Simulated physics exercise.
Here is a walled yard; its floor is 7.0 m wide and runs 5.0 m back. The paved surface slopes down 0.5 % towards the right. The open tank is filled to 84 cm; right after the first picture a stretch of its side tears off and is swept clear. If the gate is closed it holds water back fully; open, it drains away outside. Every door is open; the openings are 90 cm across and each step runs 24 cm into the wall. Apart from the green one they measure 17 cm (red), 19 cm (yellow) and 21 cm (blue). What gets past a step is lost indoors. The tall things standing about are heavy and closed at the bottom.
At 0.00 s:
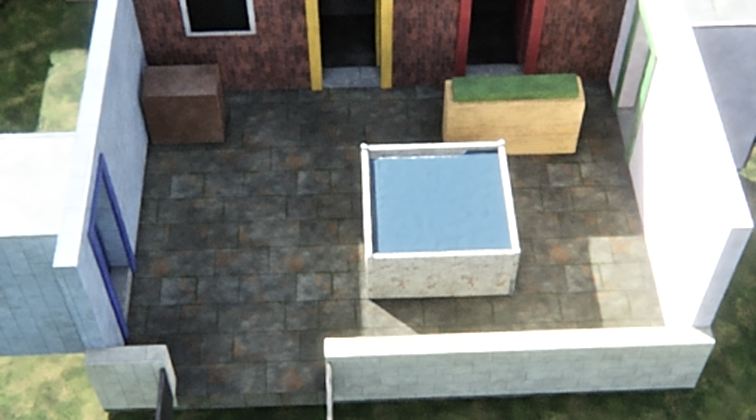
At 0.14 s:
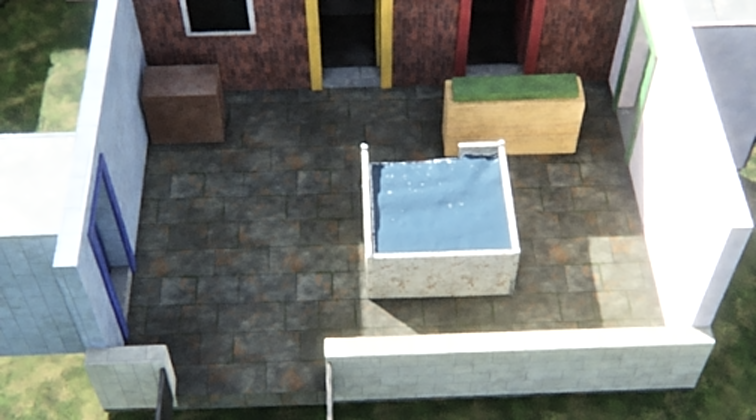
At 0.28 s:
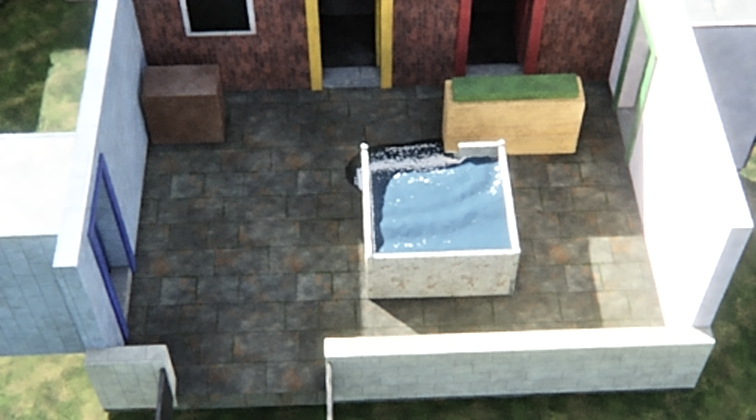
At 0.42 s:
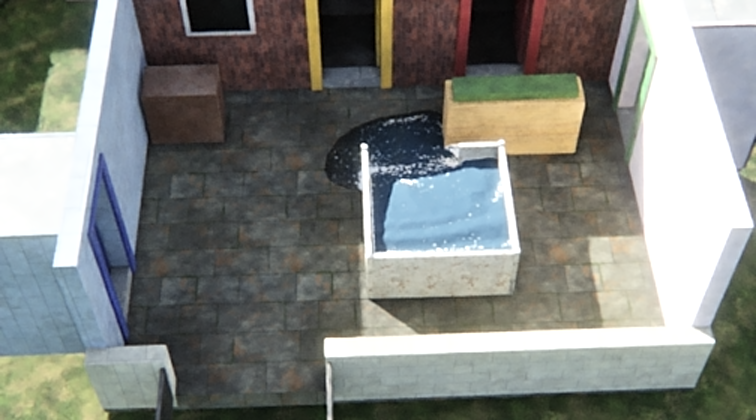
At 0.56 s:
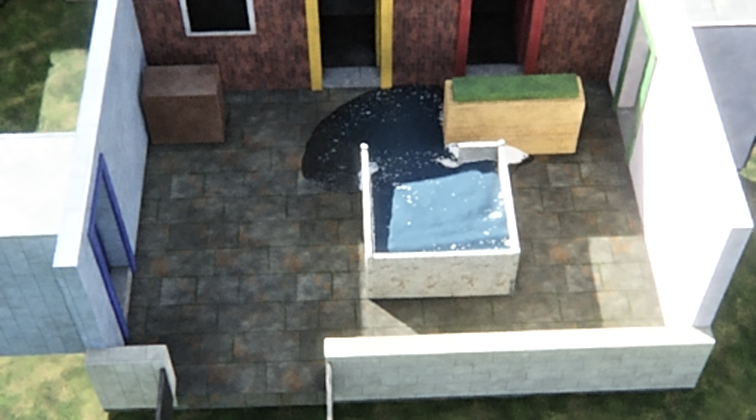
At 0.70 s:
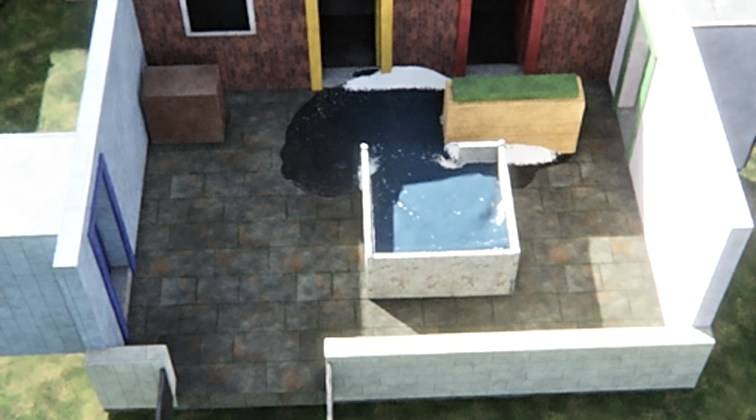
The video shows an open tank of still water in a walled, paved yard; its far side gives way, and dark water pours out, spreading across the paving around a grass-topped block and up to the wall beside the yellow-framed doorway.
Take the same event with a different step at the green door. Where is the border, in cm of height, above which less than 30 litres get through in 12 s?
Some 16 cm above the ground.
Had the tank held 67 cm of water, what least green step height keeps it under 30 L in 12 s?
About 12.0 cm.
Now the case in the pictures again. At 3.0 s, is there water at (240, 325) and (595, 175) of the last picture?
In turn: Dry, flooded.
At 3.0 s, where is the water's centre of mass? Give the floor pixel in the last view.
Near (392, 165).
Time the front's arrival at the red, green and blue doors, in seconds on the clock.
Arrival: Red 0.9 s, green 1.3 s, blue 3.2 s.
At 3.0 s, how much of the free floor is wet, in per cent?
Near 50 per cent is wet.
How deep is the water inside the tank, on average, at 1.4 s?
About 44 cm.
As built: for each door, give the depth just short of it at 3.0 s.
In cm: Red 11, yellow 23, green 19, blue 0.
After 1.4 s water covers 30 % of the floor, deepest (52 cm) near (414, 91); 5 cm at the green door, 0 litres in over its 11 cm step.
After 3.0 s water covers 50 % of the floor, deepest (46 cm) near (154, 98); 19 cm at the green door, 32 litres in over its 11 cm step.
After 12.0 s water covers 95 % of the floor, deepest (11 cm) near (664, 362); 6 cm at the green door, 81 litres in over its 11 cm step.
At the green door as built, the water arrived by 1.3 s and peaked near 21 cm at 2.4 s.
Run again over the same 12 s with other heights there, 49 litres in over 13.5 cm, 17 litres over 18.5 cm. The limit of 30 litres is kept from about 16 cm up.
